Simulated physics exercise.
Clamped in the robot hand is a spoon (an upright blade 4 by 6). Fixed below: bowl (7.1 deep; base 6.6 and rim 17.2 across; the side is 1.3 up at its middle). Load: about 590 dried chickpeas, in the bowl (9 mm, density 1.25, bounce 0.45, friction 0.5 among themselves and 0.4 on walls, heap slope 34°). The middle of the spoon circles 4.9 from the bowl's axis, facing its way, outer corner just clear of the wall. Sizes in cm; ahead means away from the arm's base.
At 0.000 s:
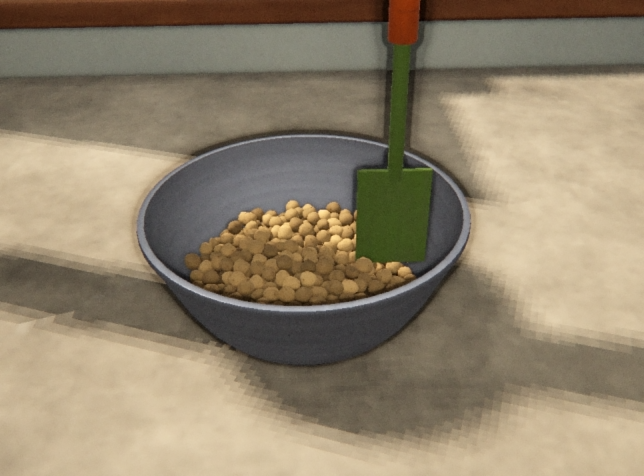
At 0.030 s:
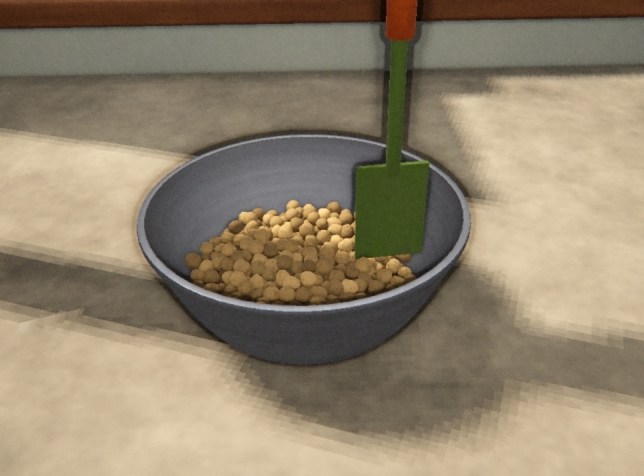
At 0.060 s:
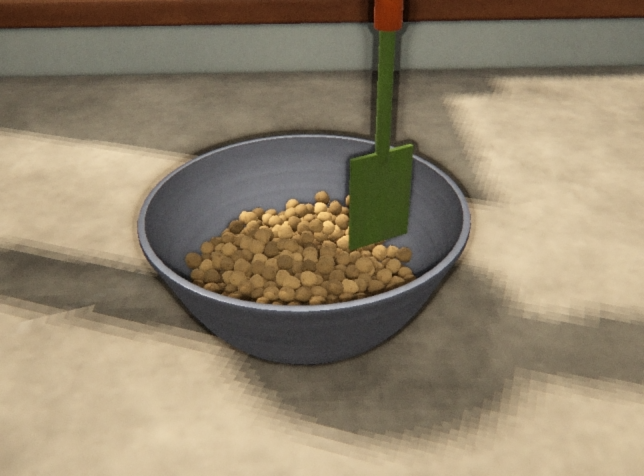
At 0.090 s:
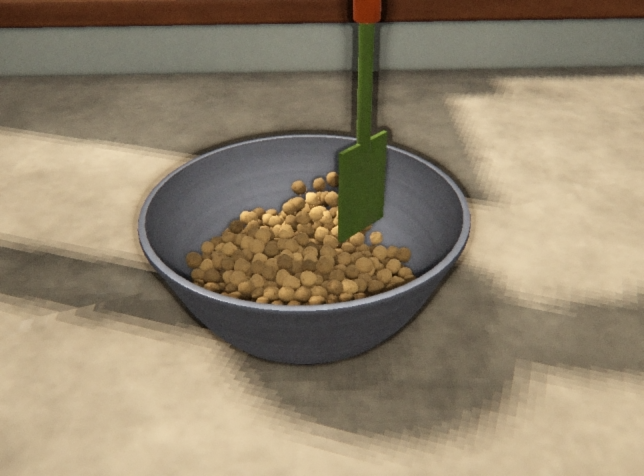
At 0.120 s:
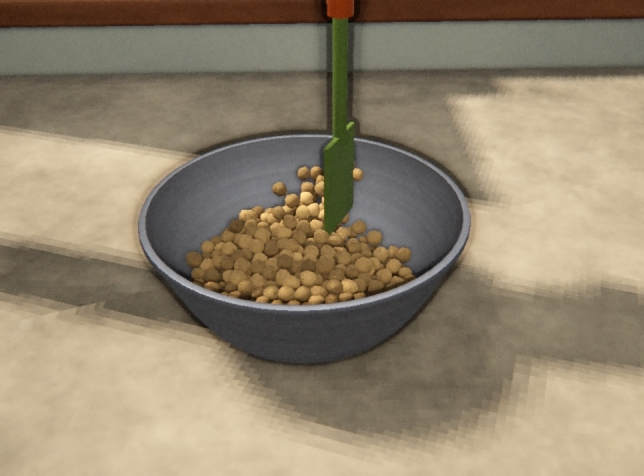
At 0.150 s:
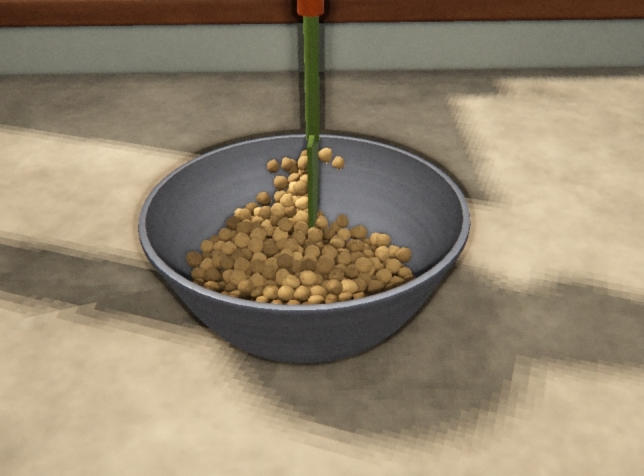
A blue-grey bowl holding a heap of small tan balls sits at the centre of a pale, shadow-streaked surface, seen from above at an angle by a camera that stays still. A flat green blade with an orange-red upper handle stands upright in the bowl's right side. The blade sweeps left along the back, turning edge-on, as balls pile up and scatter around it.
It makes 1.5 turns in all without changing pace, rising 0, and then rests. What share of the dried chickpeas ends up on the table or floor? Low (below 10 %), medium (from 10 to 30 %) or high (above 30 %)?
Share on the table or floor: Low (below 10 %).
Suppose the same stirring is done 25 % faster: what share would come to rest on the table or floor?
It would be near 15 per cent.
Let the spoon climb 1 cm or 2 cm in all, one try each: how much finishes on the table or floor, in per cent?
Some 5 and 0 per cent.
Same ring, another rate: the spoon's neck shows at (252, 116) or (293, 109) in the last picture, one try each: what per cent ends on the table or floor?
Some 20 and 10 per cent.
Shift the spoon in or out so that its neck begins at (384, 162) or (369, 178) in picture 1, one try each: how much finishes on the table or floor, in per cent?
Some 15 and 5 per cent.
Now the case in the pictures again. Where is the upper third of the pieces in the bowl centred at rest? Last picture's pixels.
Near (291, 284).
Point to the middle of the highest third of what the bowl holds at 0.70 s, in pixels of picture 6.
Around (306, 227).
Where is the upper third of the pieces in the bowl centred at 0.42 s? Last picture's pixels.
Near (319, 302).
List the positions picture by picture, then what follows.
The first picture shows the spoon neck at (397, 144), 0° round; upper third of the load around (295, 263), from x 195 to 410, top at y 210; 586 in the bowl.
The second picture shows the spoon neck at (395, 139), 7° round; upper third of the load around (296, 263), from x 195 to 410, top at y 210.
The third picture shows the spoon neck at (383, 128), 26° round; upper third of the load around (299, 261), from x 195 to 410, top at y 200.
The fourth picture shows the spoon neck at (364, 118), 45° round; upper third of the load around (298, 260), from x 195 to 410, top at y 180.
The fifth picture shows the spoon neck at (340, 111), 65° round; upper third of the load around (293, 260), from x 195 to 410, top at y 165.
The sixth picture shows the spoon neck at (312, 109), 84° round; upper third of the load around (287, 260), from x 195 to 410, top at y 155; 586 in the bowl.
After 0.42 s, 261° round, highest piece 9 above the table; 579 in the bowl, 2 on the table or floor, 5 in flight or on the tool.
After 0.70 s, 78° round, highest piece 8 above the table; 557 in the bowl, 29 on the table or floor.
After 1.03 s, 180° round, highest piece 6 above the table; 549 in the bowl, 37 on the table or floor.
After 1.73 s, 180° round, highest piece 6 above the table; 549 in the bowl, 37 on the table or floor.
In the end, 549 in the bowl, 37 on the table or floor. That is 6 % on the table or floor.
